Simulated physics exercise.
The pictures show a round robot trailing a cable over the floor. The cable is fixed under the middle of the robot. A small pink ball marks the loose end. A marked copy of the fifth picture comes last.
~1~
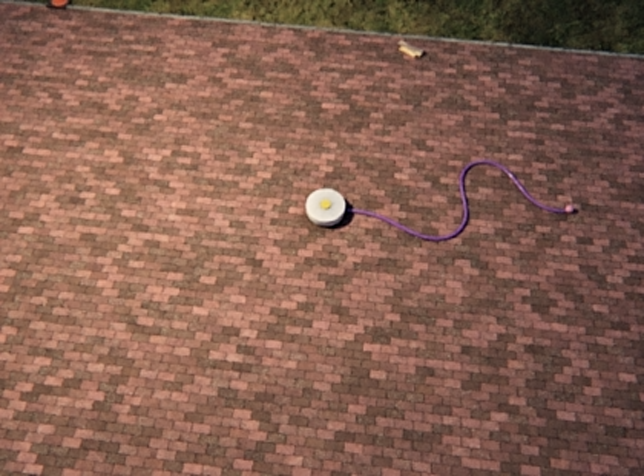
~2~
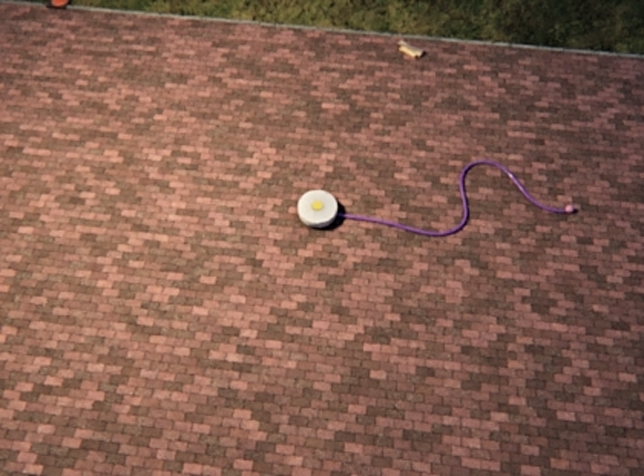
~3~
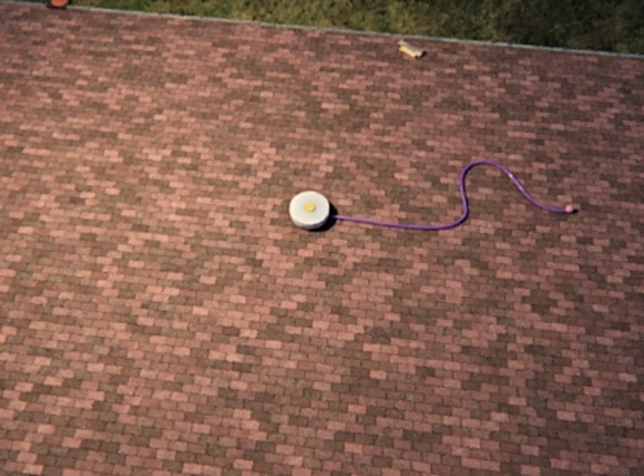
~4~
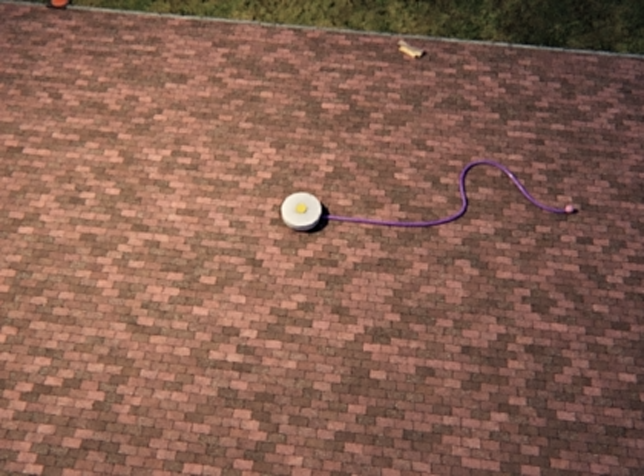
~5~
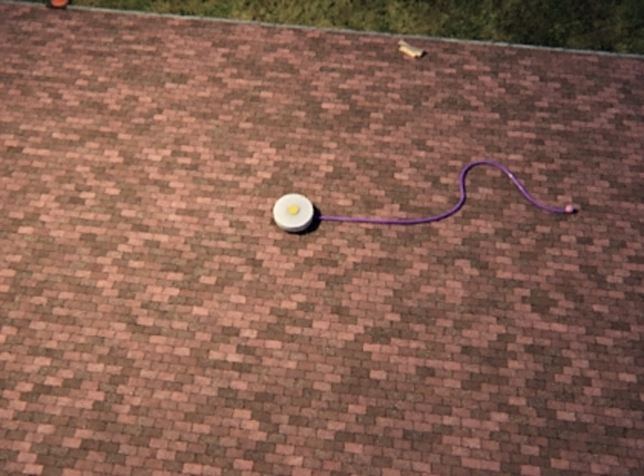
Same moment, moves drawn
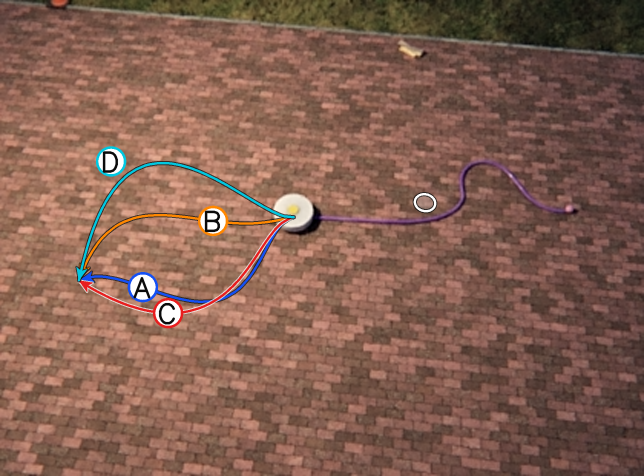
A round white robot moves slightly left across the bricks, partly straightening its trailing purple cable.
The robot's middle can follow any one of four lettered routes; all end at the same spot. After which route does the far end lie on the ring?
Route B.
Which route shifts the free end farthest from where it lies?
D.
On the marked copy, A from (294, 217) via (210, 301) to (81, 280); B from (294, 217) via (171, 216) to (80, 278); C from (294, 217) via (204, 306) to (79, 281); D from (294, 217) via (159, 163) to (79, 281); the ring at (425, 203).
With B. Early on, robot (203, 216), middle of the cable (380, 203), free end (550, 205).
Further on, robot (113, 223), middle of the cable (294, 210), free end (464, 200).
At the end, robot (76, 277), middle of the cable (256, 218), free end (426, 202); the free end is on the ring.
As for the rest, A leaves the free end at (436, 218); C leaves the free end at (435, 218); D leaves the free end at (411, 189).
